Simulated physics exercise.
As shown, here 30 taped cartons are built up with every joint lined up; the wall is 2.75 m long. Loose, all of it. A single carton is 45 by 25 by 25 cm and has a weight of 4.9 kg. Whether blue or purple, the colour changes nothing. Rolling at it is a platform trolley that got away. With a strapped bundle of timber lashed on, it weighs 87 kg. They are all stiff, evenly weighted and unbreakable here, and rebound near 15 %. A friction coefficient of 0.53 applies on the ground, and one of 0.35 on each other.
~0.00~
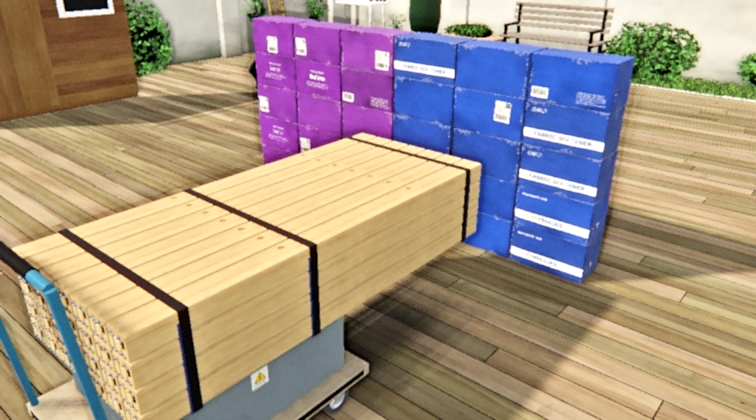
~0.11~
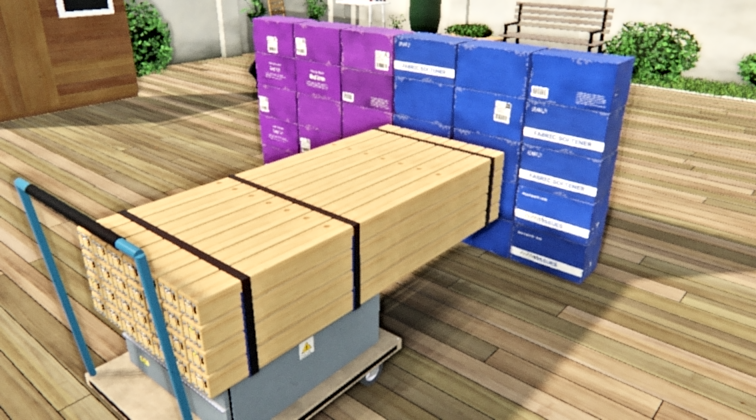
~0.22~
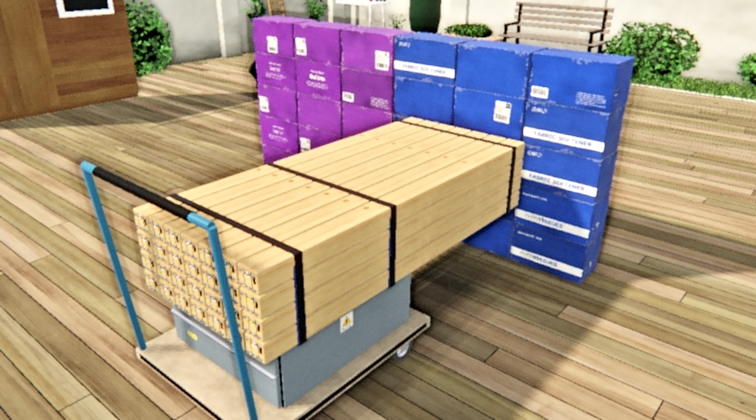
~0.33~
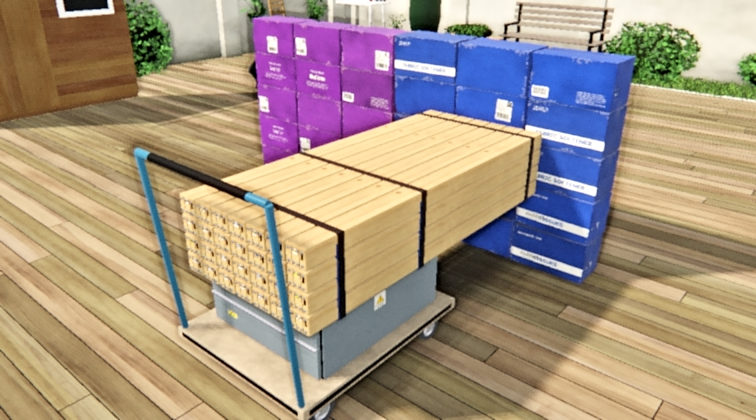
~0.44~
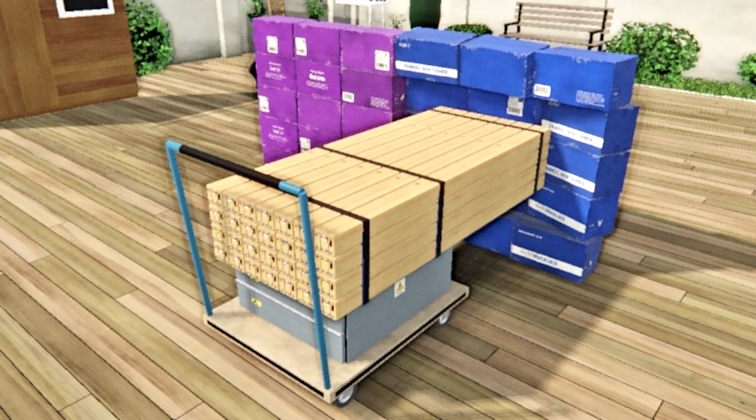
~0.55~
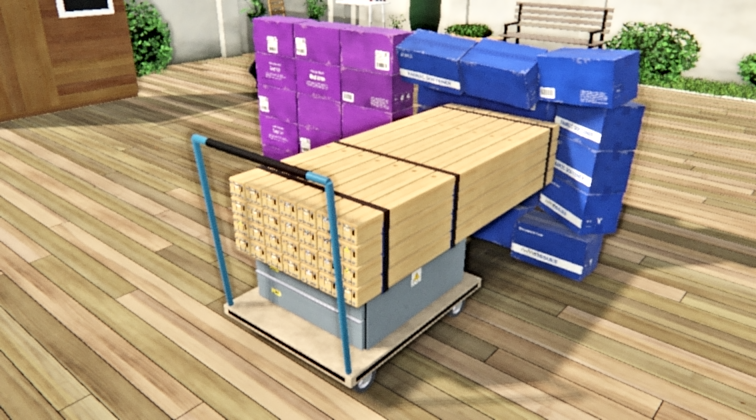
The video shows a platform trolley loaded with strapped wooden planks rolling across a wooden deck toward a wall of purple and blue boxes, then pushing into the blue section, where several boxes shift and tilt while the purple ones stay stacked.
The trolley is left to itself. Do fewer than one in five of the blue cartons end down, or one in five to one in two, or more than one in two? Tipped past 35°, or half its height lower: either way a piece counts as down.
It is more than one in two.
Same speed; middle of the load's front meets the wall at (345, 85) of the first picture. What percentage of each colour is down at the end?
Down at the end: Blue 0%, purple 50%.
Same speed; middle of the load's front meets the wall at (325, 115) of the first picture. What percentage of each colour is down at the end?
Then blue ends 0 per cent down and purple 90 per cent.
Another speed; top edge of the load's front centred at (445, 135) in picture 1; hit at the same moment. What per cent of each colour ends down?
You'd end up with blue at 90 per cent down and purple at 0 per cent.
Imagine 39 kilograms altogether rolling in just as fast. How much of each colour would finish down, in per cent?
That would leave blue at 90 and purple at 0 per cent.
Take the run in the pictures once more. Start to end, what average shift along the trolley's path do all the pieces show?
It comes out to something like 40 centimetres.
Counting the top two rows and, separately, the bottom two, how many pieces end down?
Top: 6; bottom: 4.
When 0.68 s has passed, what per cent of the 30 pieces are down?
15 per cent.
Around 0.68 s, load 39 cm past the wall's line, still rolling; 5 of the 15 blue cartons down (5 of 30 in all colours); top blue carton tipped 40°, 13 cm lower.
Around 0.94 s, load 62 cm past the wall's line, still rolling; 13 of the 15 blue cartons down (13 of 30 in all colours); top blue carton tipped 54°, 12 cm lower.
Around 1.48 s, load 99 cm past the wall's line, still rolling; 13 of the 15 blue cartons down (13 of 30 in all colours); top blue carton on its side.
Finally (2.7 s), load 1.12 m past the wall's line, stopped; 13 of the 15 blue cartons down (13 of 30 in all colours); top blue carton on its side; top purple carton unmoved. That is 87 per cent. Seen by the last camera, middles, top blue carton near (547, 78), top purple carton near (285, 36).
